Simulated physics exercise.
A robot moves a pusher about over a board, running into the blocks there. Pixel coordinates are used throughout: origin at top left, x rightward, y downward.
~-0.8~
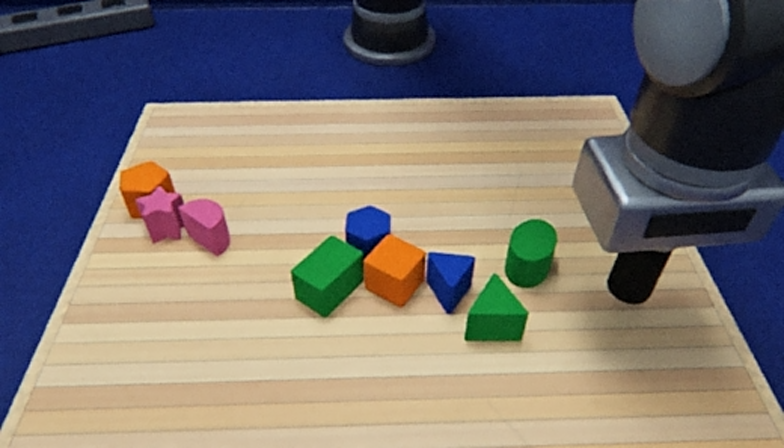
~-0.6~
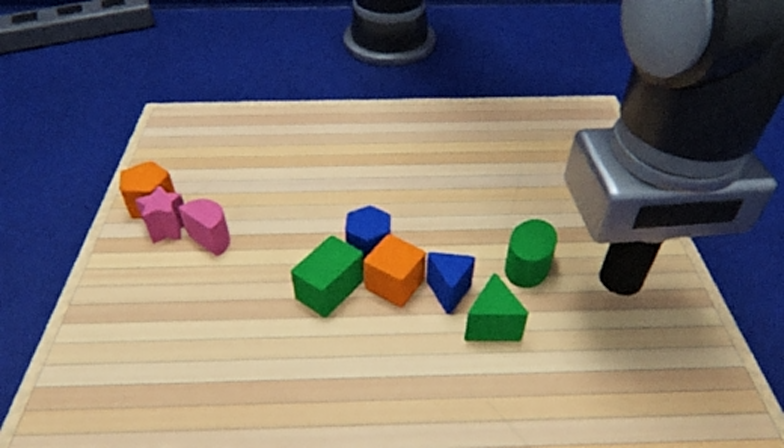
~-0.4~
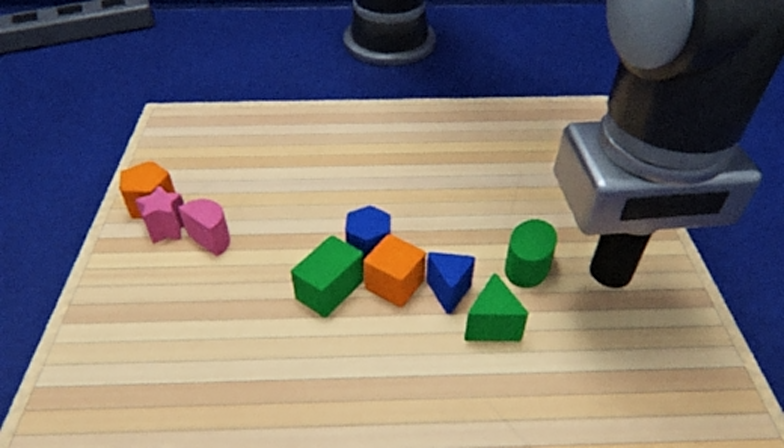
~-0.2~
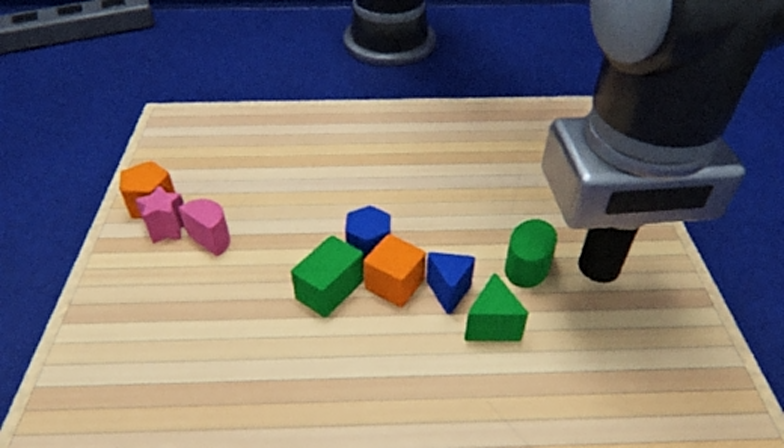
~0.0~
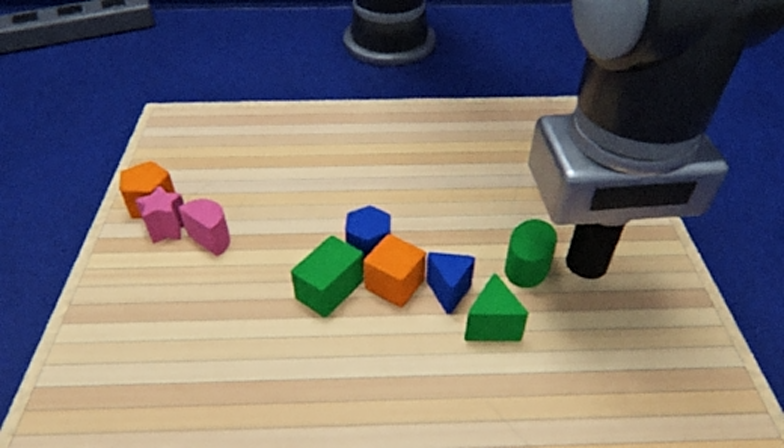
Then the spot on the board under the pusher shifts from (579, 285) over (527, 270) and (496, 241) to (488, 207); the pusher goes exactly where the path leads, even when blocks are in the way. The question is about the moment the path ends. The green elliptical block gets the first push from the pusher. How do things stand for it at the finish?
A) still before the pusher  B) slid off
My answer is option B.
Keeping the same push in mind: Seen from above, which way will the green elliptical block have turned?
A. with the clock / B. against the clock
Option B.
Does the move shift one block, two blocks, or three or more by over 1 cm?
I'd say just one block gets shifted by more than about 1 cm.
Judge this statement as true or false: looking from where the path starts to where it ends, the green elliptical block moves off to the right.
The claim does not hold.
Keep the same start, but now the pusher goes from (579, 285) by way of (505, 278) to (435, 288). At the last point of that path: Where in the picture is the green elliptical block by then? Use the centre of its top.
(471, 221)
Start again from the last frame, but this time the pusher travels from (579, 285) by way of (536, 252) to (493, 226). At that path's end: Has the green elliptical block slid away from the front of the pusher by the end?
Final answer: Yes.
What follows on the original path. One third of the way, pusher (531, 249); green elliptical block (494, 224).
Two thirds of the way, pusher (499, 219); green elliptical block (461, 203), turned 20° anticlockwise.
At the end, pusher (491, 186); blue three-sided block not moved; green elliptical block (457, 198), turned 40° anticlockwise.
